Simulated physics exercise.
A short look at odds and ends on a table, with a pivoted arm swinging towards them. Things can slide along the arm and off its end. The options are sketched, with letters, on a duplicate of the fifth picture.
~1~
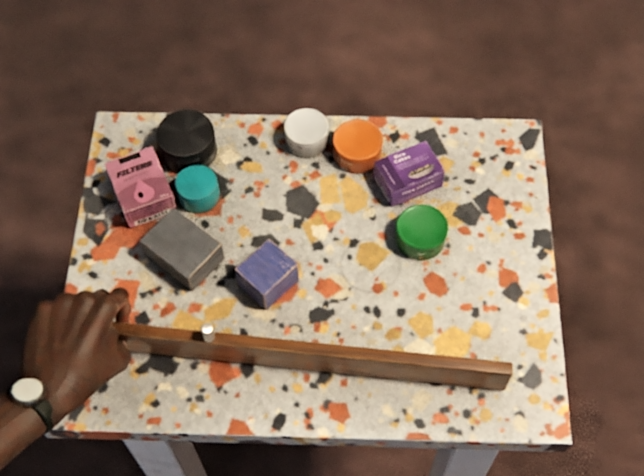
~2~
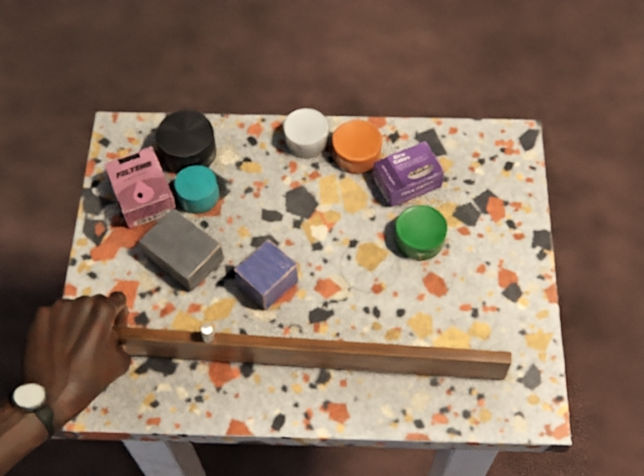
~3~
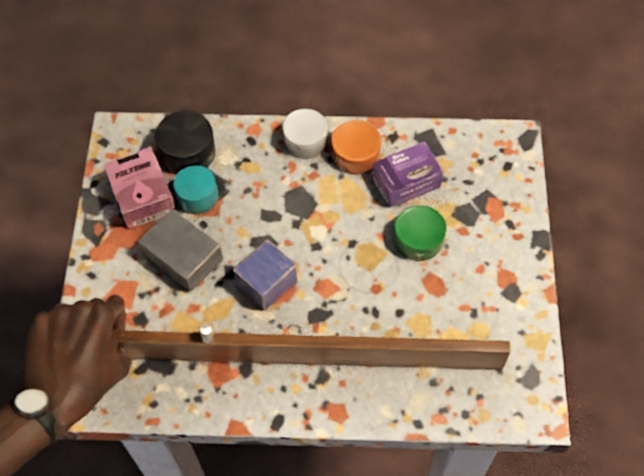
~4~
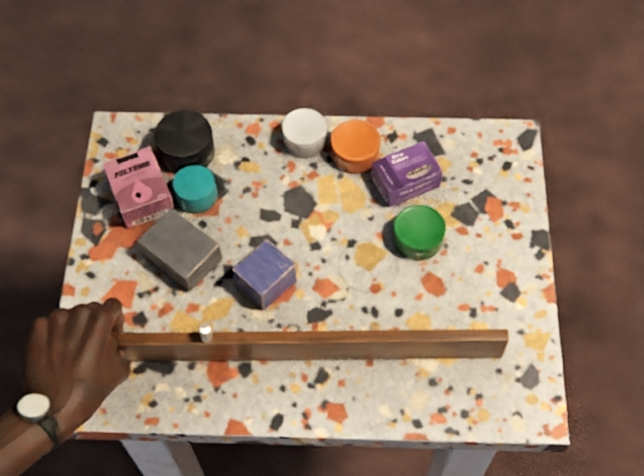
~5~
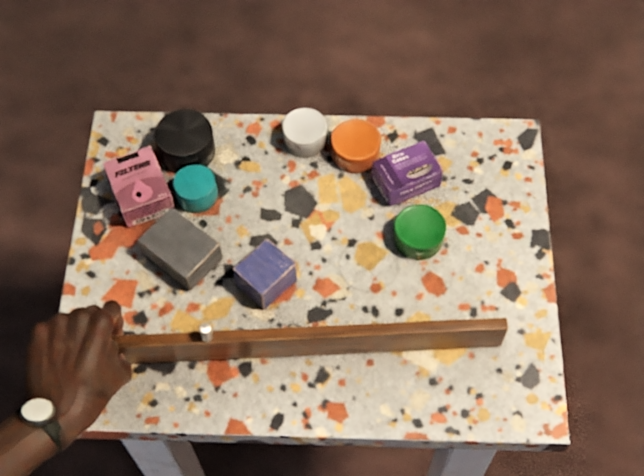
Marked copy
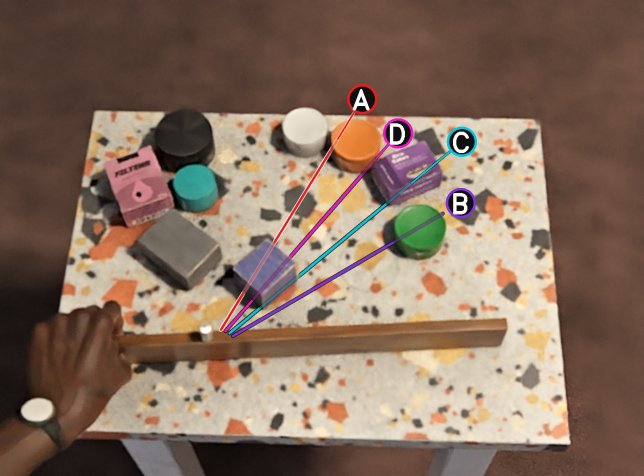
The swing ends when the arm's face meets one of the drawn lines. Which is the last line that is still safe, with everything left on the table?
It can go as far as A.
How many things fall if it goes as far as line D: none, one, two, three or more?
By then, none.
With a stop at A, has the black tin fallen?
No.
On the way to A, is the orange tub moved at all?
By then, yes.
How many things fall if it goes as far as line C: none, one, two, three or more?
The count is none.
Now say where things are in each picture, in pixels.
In the first frame, orange tub (357, 146); blue block (267, 275); purple packet (409, 174).
In the second frame, arm (365, 348); turquoise tin (197, 189).
In the third frame, arm (364, 342); pink box (140, 187).
In the fourth frame, arm (364, 336); black tin (185, 142).
In the fifth frame, arm (364, 329); orange tub (356, 146); blue block (265, 274); purple packet (407, 174).
On the marked copy, A at (282, 229); B at (341, 273); C at (325, 255); D at (305, 240).
Following A. Soon after the start, arm (349, 277); white jar (305, 134); orange tub (356, 146).
Later, arm (315, 236); orange tub (349, 128); purple packet (401, 144).
In the end, arm (282, 216); orange tub (343, 111); white jar (272, 114); nothing has fallen.
As for the rest, B is safe but short; C is safe but short; D is safe but short.
